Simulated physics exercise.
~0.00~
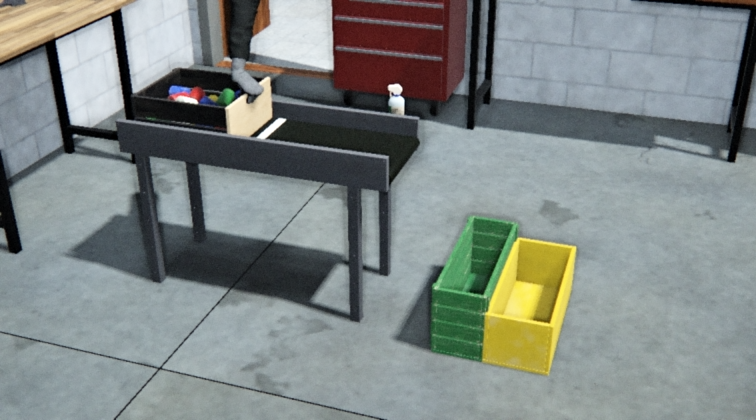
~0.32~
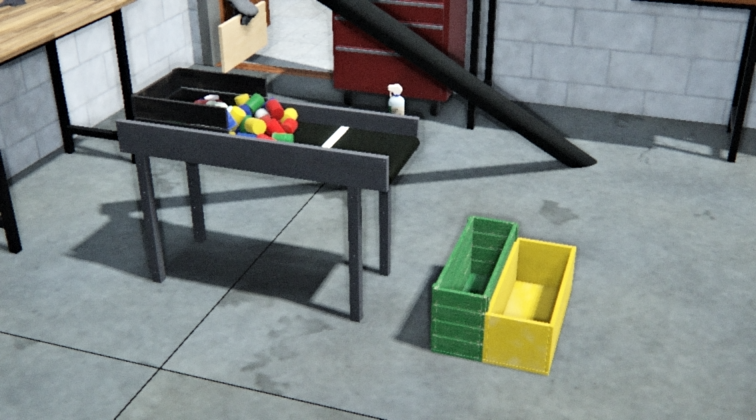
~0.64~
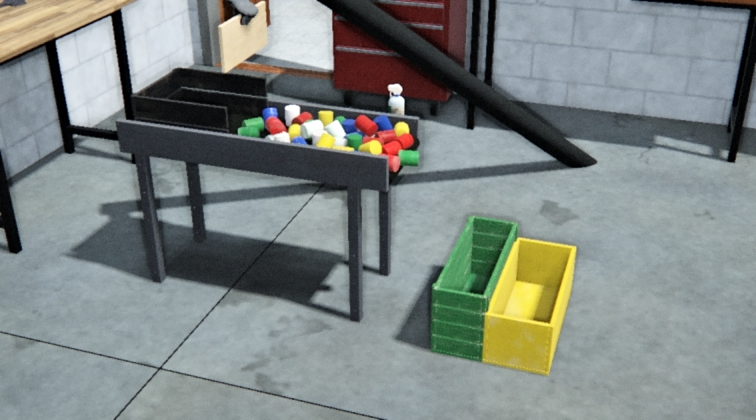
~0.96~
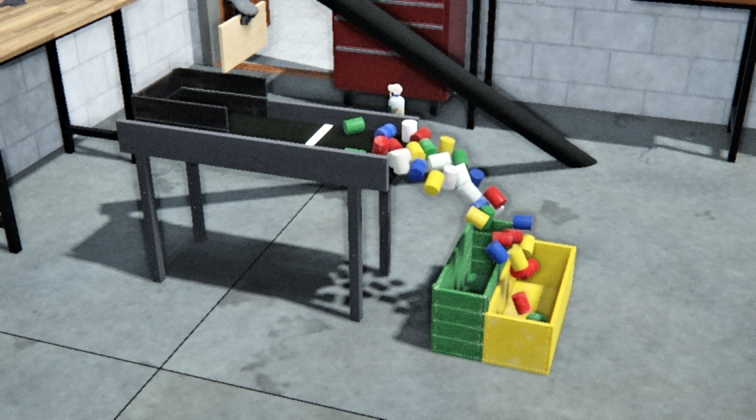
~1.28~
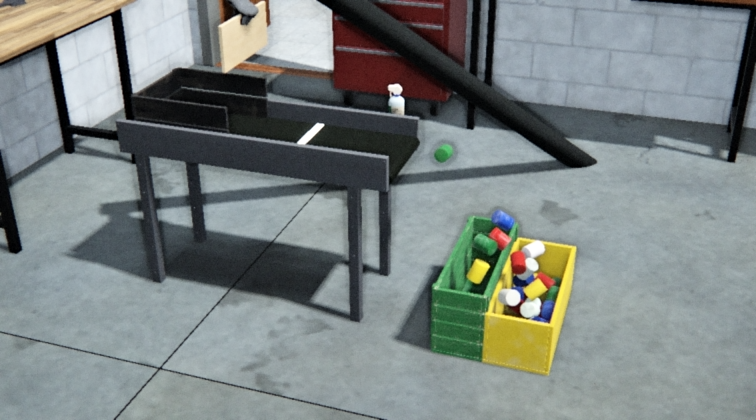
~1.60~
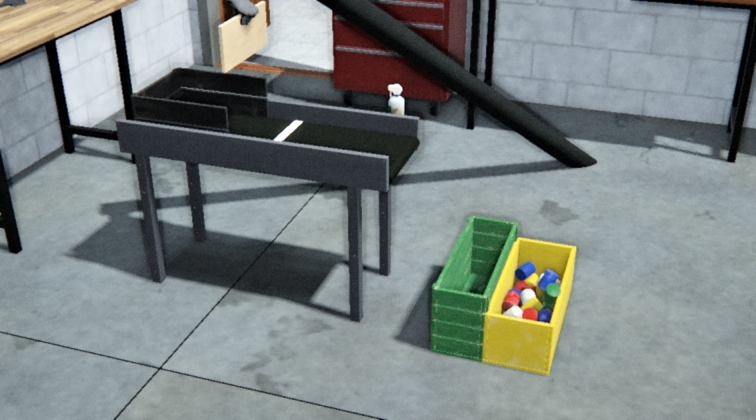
To begin with, small colourful pieces sit in a black pen at the left end of a dark conveyor table, held back by a wooden gate in a robotic gripper. The gripper lifts the gate away, and the pieces spill onto the belt. They spread out and ride right as the belt's white stripe moves. Reaching the end, they tumble off in a stream toward a green tub and a yellow box on the floor. A green piece drops last, after most of the others. Finally, the belt is empty, and nearly all the visible pieces lie in the yellow box.
